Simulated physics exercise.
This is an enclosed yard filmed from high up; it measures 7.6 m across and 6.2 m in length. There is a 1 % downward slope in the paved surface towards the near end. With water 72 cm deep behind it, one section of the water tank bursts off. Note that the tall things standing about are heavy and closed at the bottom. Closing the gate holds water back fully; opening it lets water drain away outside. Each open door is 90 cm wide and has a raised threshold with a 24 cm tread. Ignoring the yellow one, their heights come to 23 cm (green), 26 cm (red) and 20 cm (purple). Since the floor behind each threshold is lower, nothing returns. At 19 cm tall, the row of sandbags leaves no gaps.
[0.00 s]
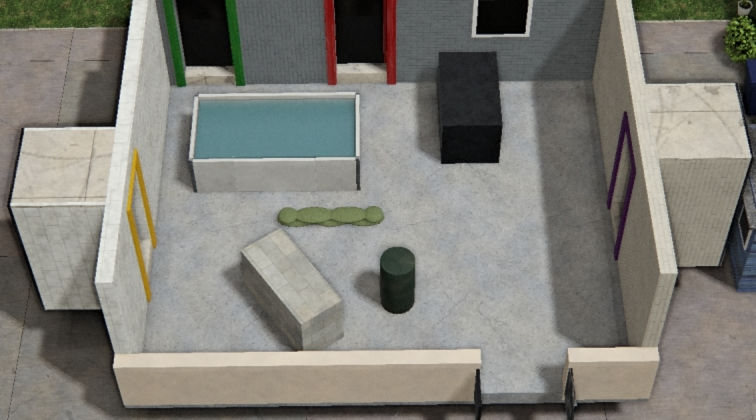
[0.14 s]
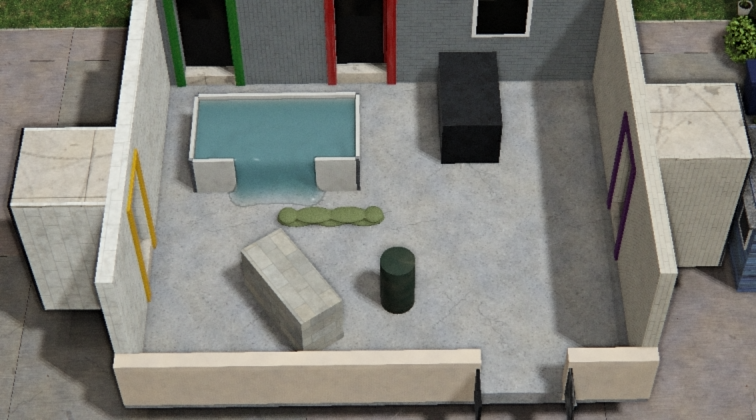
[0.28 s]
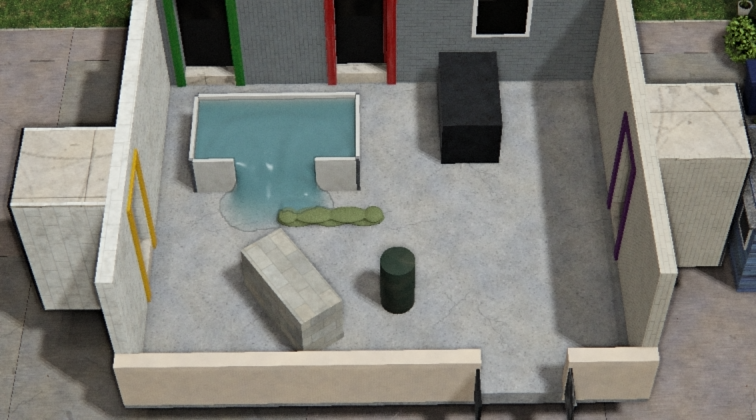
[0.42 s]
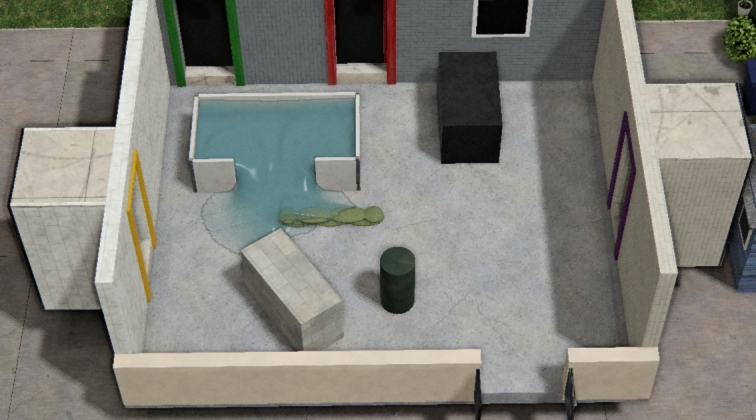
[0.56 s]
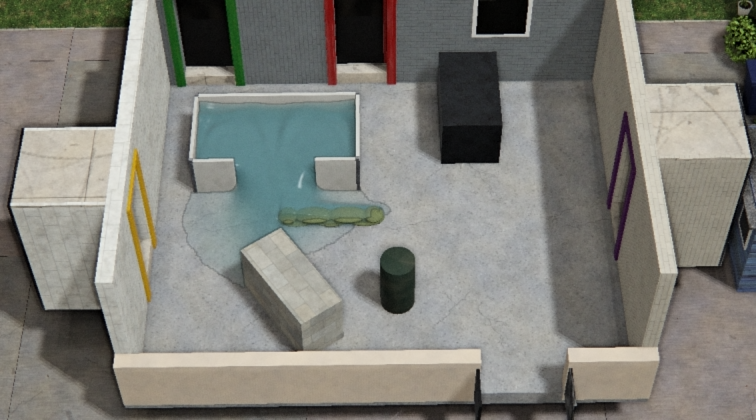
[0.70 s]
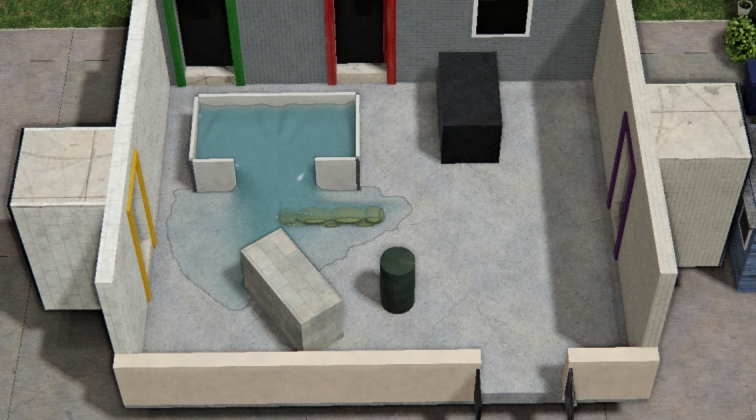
The clip opens on a walled yard with still water in a raised tank, near a low green row, a pale block and a dark cylinder. Part of the tank's front wall disappears and water pours through the gap. It spreads across the paving, surrounding the green row and passing the block's left side.
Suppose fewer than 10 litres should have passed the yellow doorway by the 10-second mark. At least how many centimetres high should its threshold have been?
I would say at least 19 cm.
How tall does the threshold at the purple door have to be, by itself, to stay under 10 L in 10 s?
At purple, about 10.5 cm.
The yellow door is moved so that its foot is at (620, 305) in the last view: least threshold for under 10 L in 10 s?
12.5 cm.
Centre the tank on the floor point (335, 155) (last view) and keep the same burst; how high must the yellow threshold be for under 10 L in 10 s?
It must be around 11.5 cm tall.
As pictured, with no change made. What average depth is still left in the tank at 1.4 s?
Averaged depth comes out at about 41 cm.
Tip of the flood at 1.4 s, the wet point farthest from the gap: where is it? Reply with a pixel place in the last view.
Front tip: Approx. (140, 384) px.
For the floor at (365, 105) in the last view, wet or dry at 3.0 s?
At that moment it's not yet touched.
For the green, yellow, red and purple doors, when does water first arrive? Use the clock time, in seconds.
Door green: 5.5 seconds; door yellow: 1.0 seconds; door red: 5.5 seconds; door purple: 3.0 seconds.
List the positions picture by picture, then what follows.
In the first frame, still water, 72 cm deep, in the water tank at (276, 129); the yellow door at (143, 234) is dry.
In the second frame, water pours out at (276, 180) and has run 0.3 m, to (241, 203); about 6 cm deep outside, 72 cm at the back.
In the third frame, the gap is at (276, 181), the front 0.8 m out at (243, 226); the back of the water tank holds 66 cm.
In the fourth frame, the front is at a hidden place, 1.3 m from the gap at (276, 181); 2.1 m2 of floor is wet, 61 cm left at the back.
In the fifth frame, water pours out at (276, 180) and has run 1.9 m, to (243, 282); about 7 cm deep outside, 59 cm at the back.
In the sixth frame, the gap is at (276, 180), the front 2.3 m out at (231, 304); the back of the water tank holds 54 cm; the yellow door at (143, 234), 2.6 m from the gap, is still 0.6 m from the nearest water.
After 1.4 s water covers 30 % of the floor, deepest (42 cm) near (287, 206); 9 cm at the yellow door, 0 litres in over its 27 cm threshold.
After 3.0 s water covers 55 % of the floor, deepest (34 cm) near (293, 352); 19 cm at the yellow door, 1 litre in over its 27 cm threshold.
After 10.0 s water covers 95 % of the floor, deepest (13 cm) near (152, 383); 9 cm at the yellow door, 1 litre in over its 27 cm threshold.
At the yellow door as built, the water arrived by 1.0 s and peaked near 22 cm at 2.4 s.
Run again over the same 10 s with other heights there, 20 litres in over 16.5 cm, 4 litres over 22.5 cm. The limit of 10 litres is kept from about 19 cm up.
